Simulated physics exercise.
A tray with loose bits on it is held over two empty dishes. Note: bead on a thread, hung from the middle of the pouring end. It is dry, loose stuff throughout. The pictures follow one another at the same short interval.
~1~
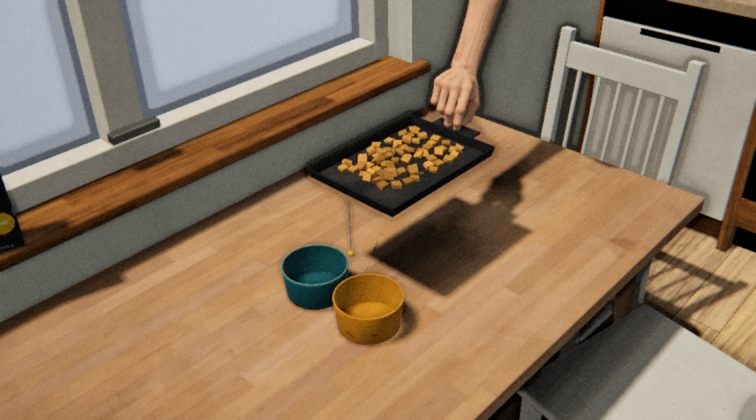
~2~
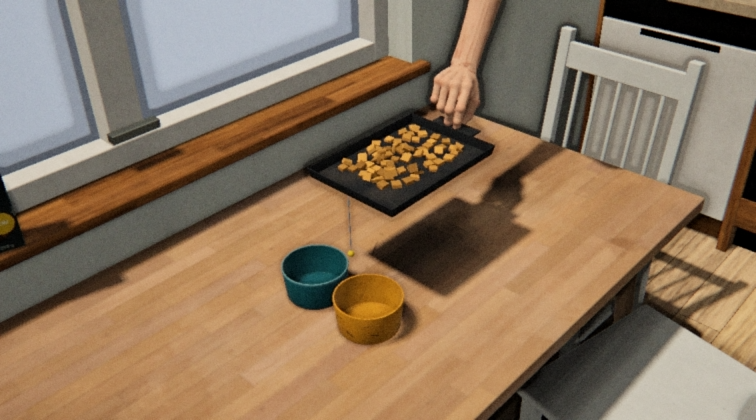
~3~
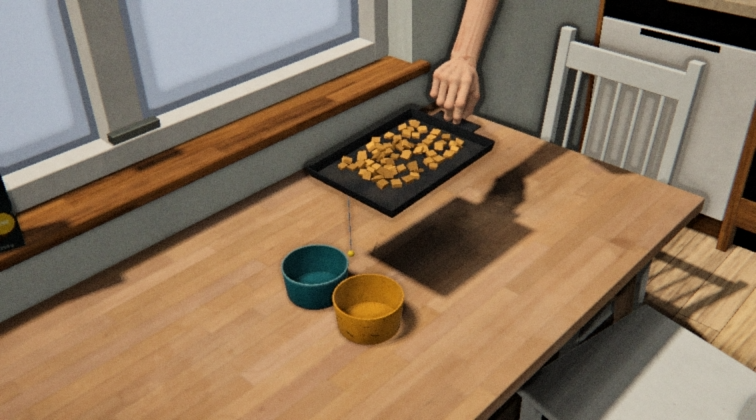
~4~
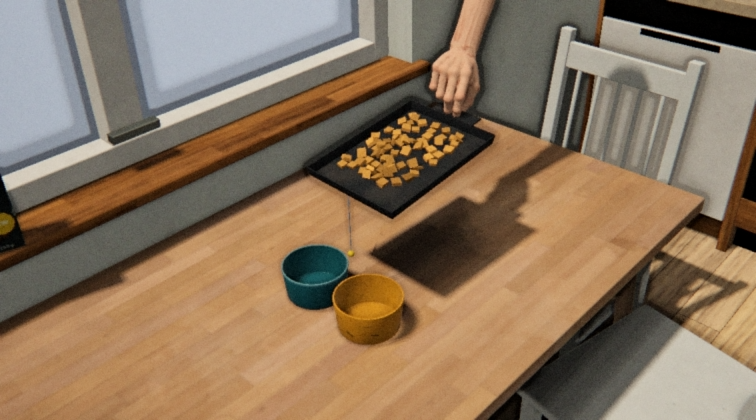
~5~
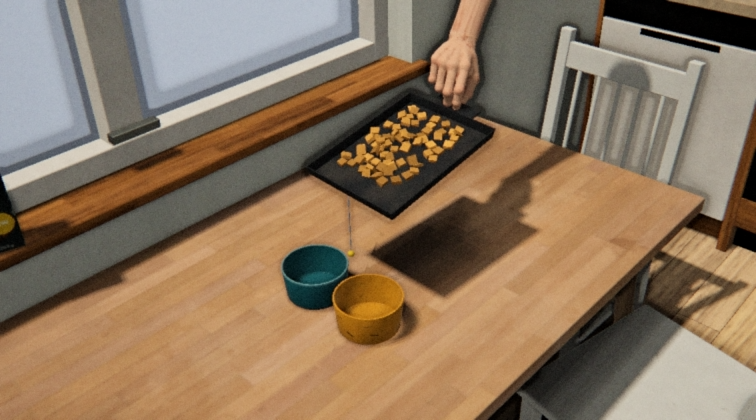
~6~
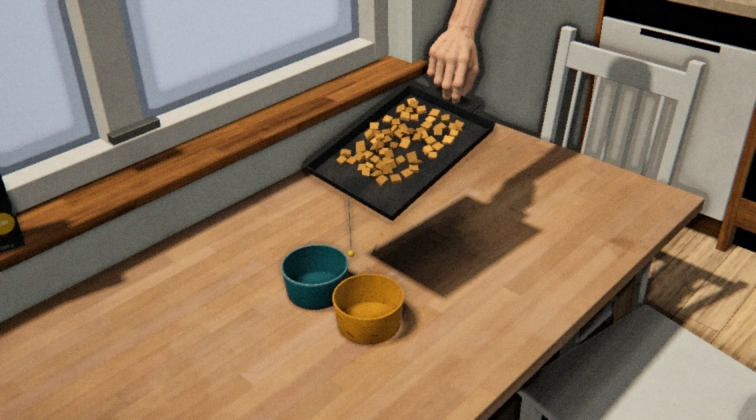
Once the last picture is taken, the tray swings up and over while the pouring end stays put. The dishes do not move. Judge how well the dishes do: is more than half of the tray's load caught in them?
Majority caught.
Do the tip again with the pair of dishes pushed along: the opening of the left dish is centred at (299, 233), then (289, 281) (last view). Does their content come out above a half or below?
For the earlier try a smaller portion is kept, for the later one a smaller portion.
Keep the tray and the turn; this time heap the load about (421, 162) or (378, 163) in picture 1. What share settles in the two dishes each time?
Around 100 percent the first time, around 90 percent the second.
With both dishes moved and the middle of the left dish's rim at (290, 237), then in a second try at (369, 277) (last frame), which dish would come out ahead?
Trial one goes to the one to the right, trial two to the one to the left.
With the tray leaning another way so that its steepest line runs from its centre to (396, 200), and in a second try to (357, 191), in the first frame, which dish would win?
Well, the one to the right comes out on top first, then the one to the left.
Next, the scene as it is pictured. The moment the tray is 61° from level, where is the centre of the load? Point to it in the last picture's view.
Look close to (369, 185) in the last picture.
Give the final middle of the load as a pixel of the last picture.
I'd mark it at roughly (367, 313).
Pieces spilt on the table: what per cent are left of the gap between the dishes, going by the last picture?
Roughly 50 percent.
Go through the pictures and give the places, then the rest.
In the first frame, corners of the pouring end (311, 168) and (392, 208), level; middle of the load (407, 157), cereal squares; left dish (291, 291); right dish (344, 325); bead on its thread (351, 254).
In the second frame, corners of the pouring end (310, 168) and (392, 208), level; middle of the load (407, 157).
In the third frame, corners of the pouring end (310, 167) and (392, 209), tipped barely, lowest at the right corner; middle of the load (407, 154).
In the fourth frame, corners of the pouring end (310, 167) and (392, 210), tipped a little, lowest at the right corner; middle of the load (406, 149).
In the fifth frame, corners of the pouring end (309, 166) and (392, 212), tipped a little, lowest at the right corner; middle of the load (406, 145).
In the sixth frame, corners of the pouring end (309, 166) and (391, 213), tipped a little, lowest at the right corner; middle of the load (406, 141); left dish (291, 291); right dish (344, 325).
Just after the last frame, tray tipped steeply; almost all on the tray; just a few in the air.
A moment on, tray tipped past a quarter turn; roughly two thirds on the tray; about a tenth in the right dish; about a tenth in the left dish; just a few outside both; about a tenth in the air.
Further on, tray tipped past a quarter turn; roughly two thirds in the right dish; about a tenth in the left dish; about a tenth outside both.
When it is over, tray tipped past a quarter turn; roughly two thirds in the right dish; about a tenth in the left dish; about a tenth outside both.
